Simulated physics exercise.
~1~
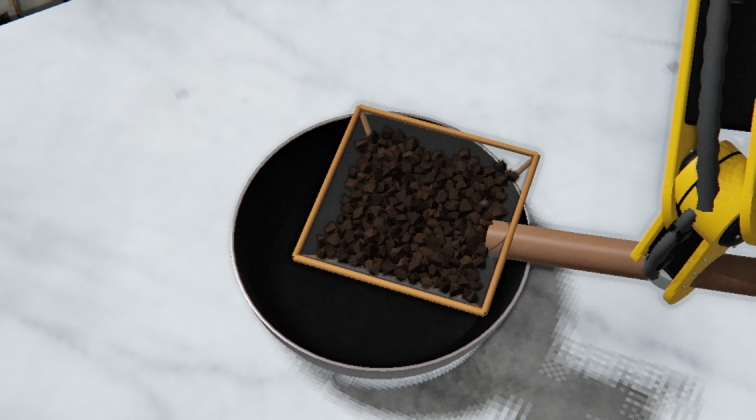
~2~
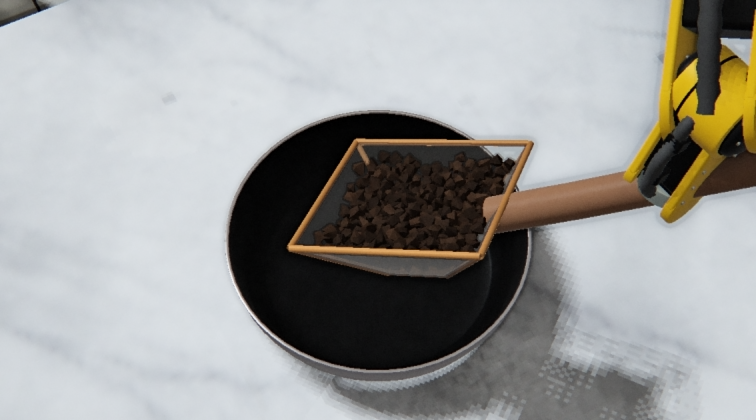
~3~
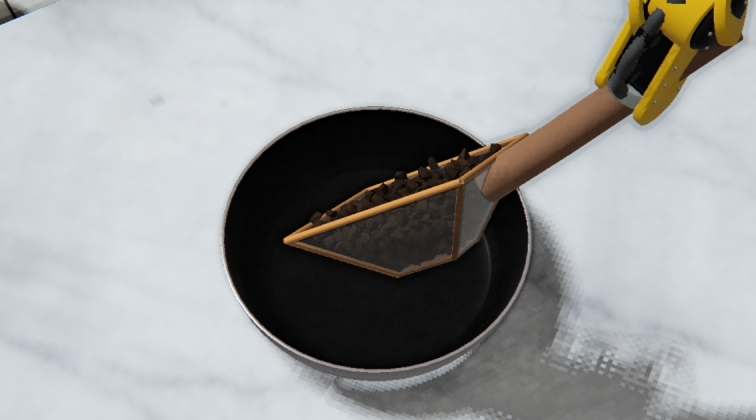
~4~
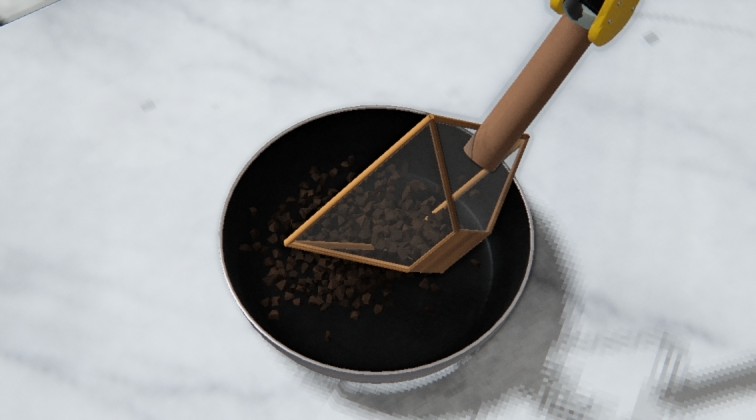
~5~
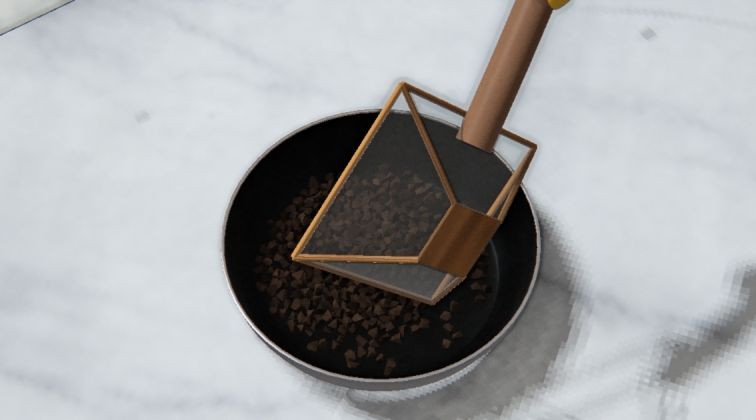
The clip shows a yellow and black robotic gripper holding a wooden-handled, see-through scoop of dark brown crumbs above a black pan on a marble surface. The scoop steadily tilts over, spilling the crumbs until they lie scattered in the pan beneath the emptied scoop.
